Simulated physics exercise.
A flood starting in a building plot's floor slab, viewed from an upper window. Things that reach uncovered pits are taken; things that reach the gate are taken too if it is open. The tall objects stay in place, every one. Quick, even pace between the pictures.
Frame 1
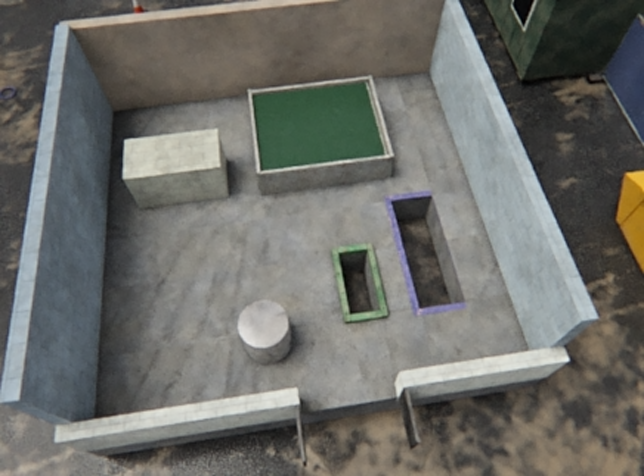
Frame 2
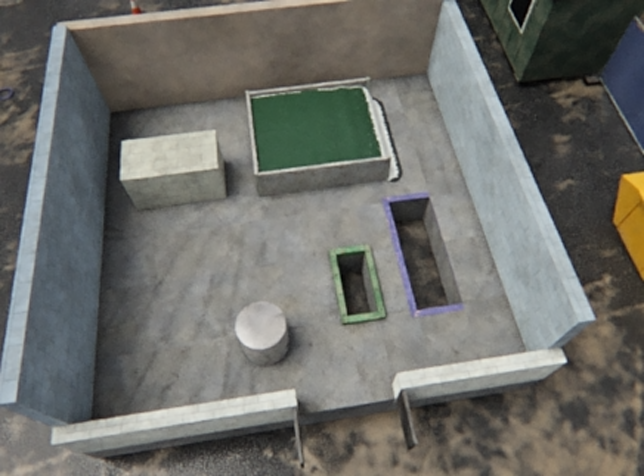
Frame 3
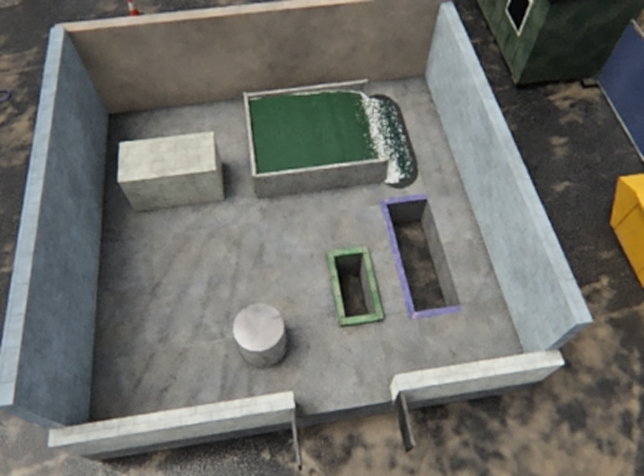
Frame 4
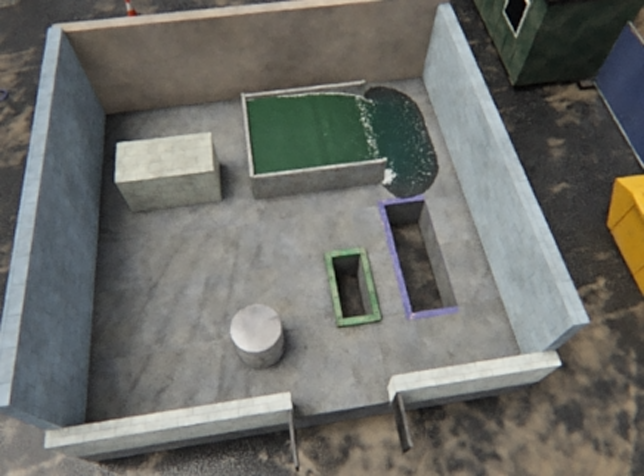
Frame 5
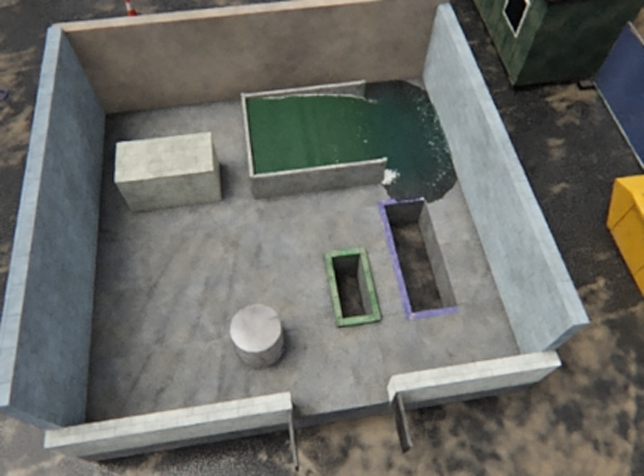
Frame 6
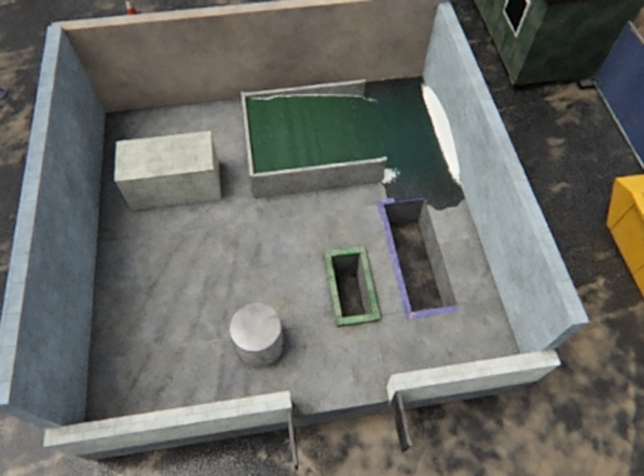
A walled concrete plot held a tank of green water, which gave way on its right side, and the water poured out, spreading across the floor to the right-hand wall and toward the viewer.
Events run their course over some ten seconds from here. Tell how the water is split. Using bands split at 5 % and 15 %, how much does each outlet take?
My prediction: The gate ends up low - beneath five per cent. The blue pit ends up high - past fifteen per cent. The green pit ends up low - beneath five per cent.
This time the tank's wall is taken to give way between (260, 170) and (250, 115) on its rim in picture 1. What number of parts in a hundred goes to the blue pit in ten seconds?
Blue 0 %.
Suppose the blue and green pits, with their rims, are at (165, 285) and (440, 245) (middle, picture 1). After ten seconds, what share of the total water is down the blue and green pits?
Breakdown: Blue 12%, green 10%.
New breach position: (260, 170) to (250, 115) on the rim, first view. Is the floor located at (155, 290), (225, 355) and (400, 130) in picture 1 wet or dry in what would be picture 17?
Spot by spot: Soaked through, then soaked through, then unaffected.
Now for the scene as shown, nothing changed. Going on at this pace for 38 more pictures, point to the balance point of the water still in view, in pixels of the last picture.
Centre: Close to (310, 173).
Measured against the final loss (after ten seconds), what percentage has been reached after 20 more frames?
Near 35 in a hundred.
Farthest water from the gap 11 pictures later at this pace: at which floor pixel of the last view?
I'd point to (507, 335).
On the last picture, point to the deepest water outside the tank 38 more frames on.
Somewhere close to (106, 117).
A moment on, water covers 15 % of the floor; the gate 0 %, the blue pit 0 %, the green pit 0 %.
Next, water covers 20 % of the floor; the gate 0 %, the blue pit 2 %, the green pit 0 %.
Then, water covers 30 % of the floor; the gate 0 %, the blue pit 11 %, the green pit 0 %.
Later, water covers 55 % of the floor; the gate 0 %, the blue pit 24 %, the green pit 0 %.
In the end, water covers 80 % of the floor; the gate 1 %, the blue pit 32 %, the green pit 0 %.
